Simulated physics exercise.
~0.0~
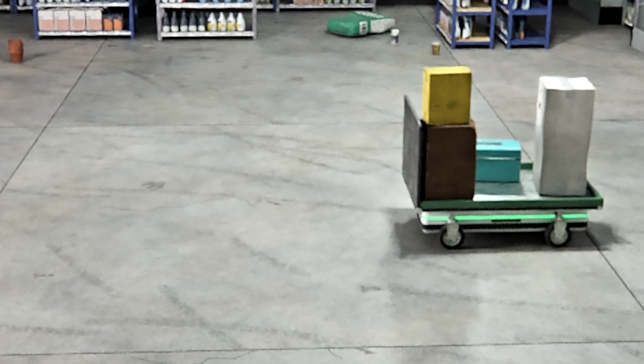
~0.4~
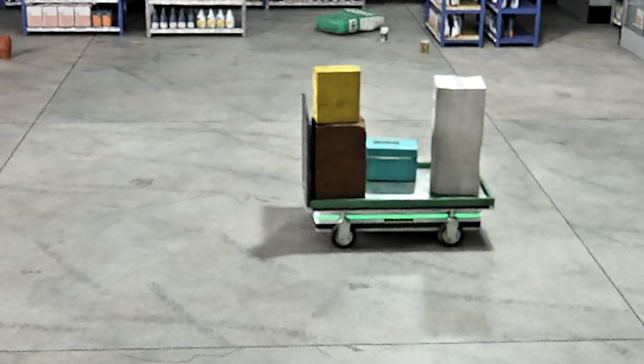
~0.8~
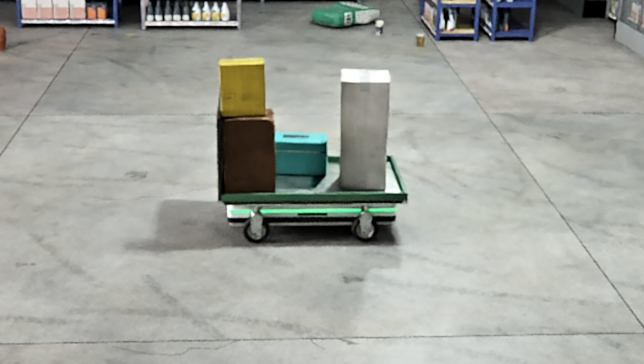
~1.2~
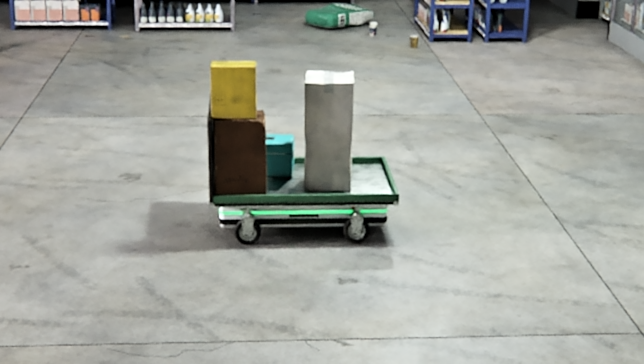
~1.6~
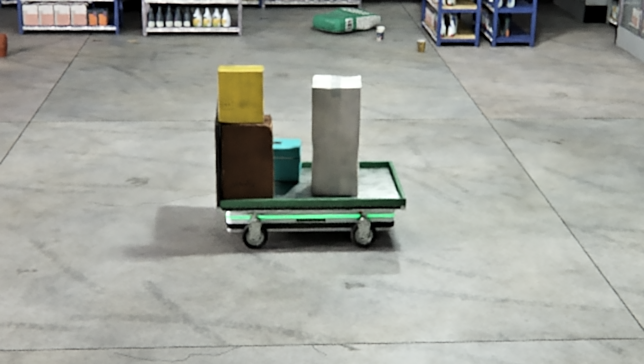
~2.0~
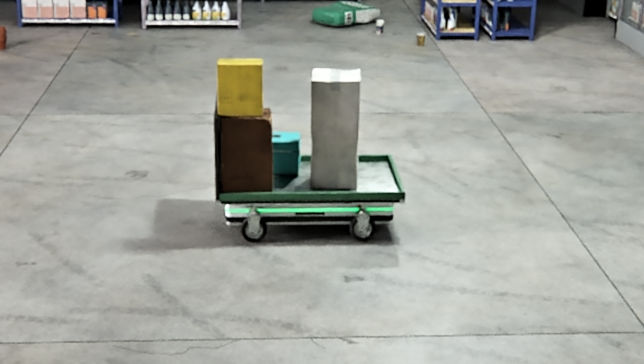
A flat cart carrying four items rolls left and stops, the white box and turquoise toolbox sliding left toward the brown box.
